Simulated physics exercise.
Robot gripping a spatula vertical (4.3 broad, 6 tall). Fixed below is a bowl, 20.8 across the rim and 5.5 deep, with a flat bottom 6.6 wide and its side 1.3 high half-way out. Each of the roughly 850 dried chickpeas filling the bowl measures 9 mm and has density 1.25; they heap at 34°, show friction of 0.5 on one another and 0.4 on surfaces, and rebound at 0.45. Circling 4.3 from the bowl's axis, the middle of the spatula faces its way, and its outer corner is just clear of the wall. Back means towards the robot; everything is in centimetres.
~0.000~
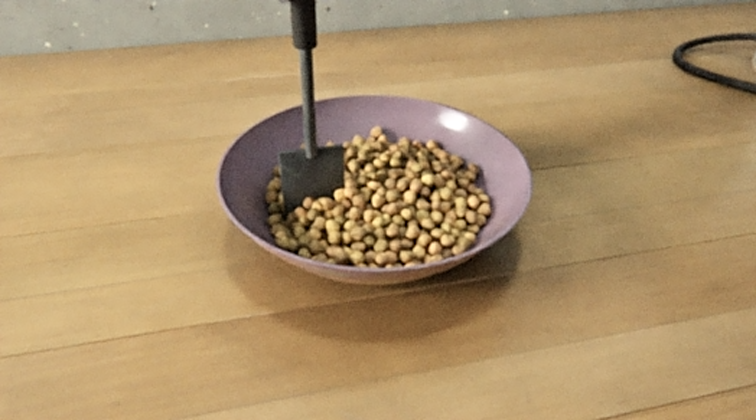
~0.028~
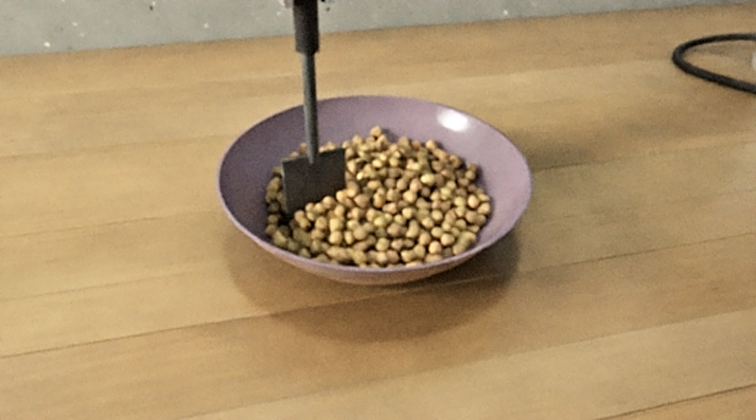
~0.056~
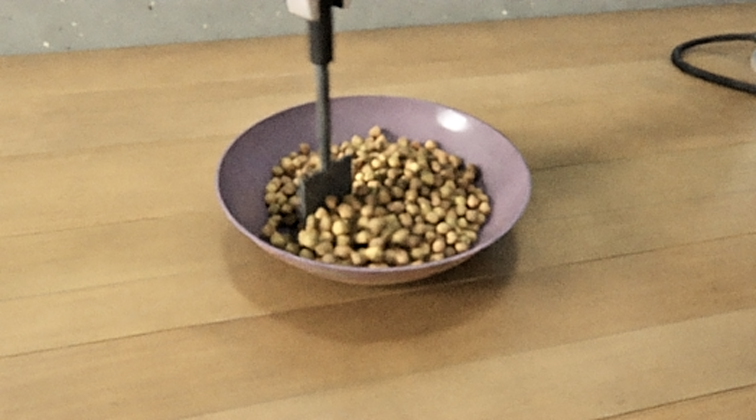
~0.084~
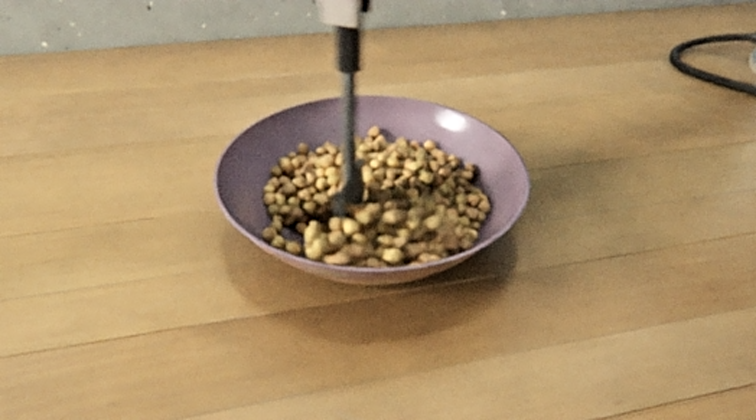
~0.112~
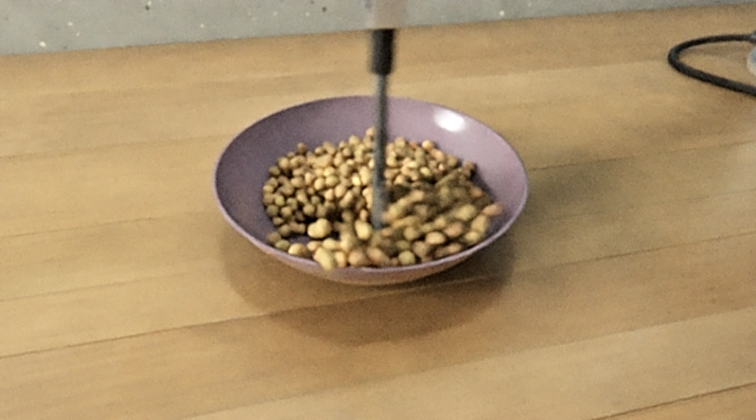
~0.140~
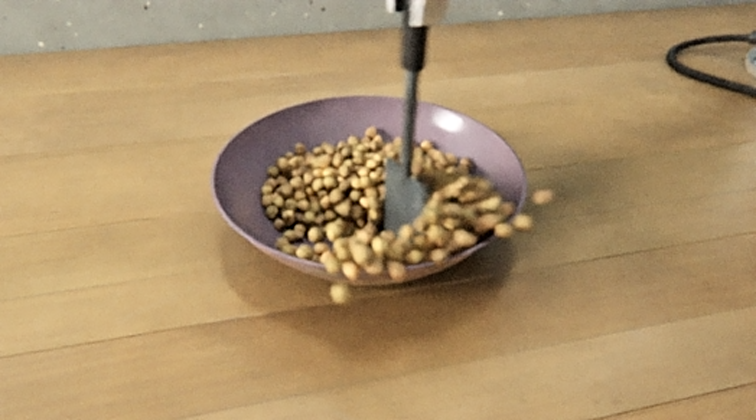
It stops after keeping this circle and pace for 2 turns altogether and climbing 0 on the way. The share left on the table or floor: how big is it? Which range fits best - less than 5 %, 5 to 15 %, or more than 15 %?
The range that fits is more than 15 %.
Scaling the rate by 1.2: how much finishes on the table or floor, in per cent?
That gives about 55 percent.
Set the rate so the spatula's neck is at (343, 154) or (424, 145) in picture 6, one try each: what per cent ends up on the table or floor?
First try: About 10 %; second try: About 55 %.
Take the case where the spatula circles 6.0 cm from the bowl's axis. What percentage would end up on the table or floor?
Around 40 in a hundred, in that case.
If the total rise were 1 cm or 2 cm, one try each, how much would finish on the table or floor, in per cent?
Roughly 35 and 30 per cent.
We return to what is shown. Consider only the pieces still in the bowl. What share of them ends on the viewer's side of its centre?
I'd say around 55 per cent.
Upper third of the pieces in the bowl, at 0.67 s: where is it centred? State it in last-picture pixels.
Centre, approx.: (435, 156).
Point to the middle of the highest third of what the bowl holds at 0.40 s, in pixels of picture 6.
Near (271, 162).
After 0.40 s, 346° round, highest piece 8 above the table; 627 in the bowl, 155 on the table or floor, 68 in flight or on the tool.
After 0.67 s, 223° round, highest piece 8 above the table; 538 in the bowl, 294 on the table or floor, 18 in flight or on the tool.
After 1.00 s, 0° round, highest piece 6 above the table; 499 in the bowl, 347 on the table or floor, 4 in flight or on the tool.
After 1.70 s, 0° round, highest piece 5 above the table; 499 in the bowl, 351 on the table or floor.
At rest, 499 in the bowl, 351 on the table or floor. That is 41 % on the table or floor.
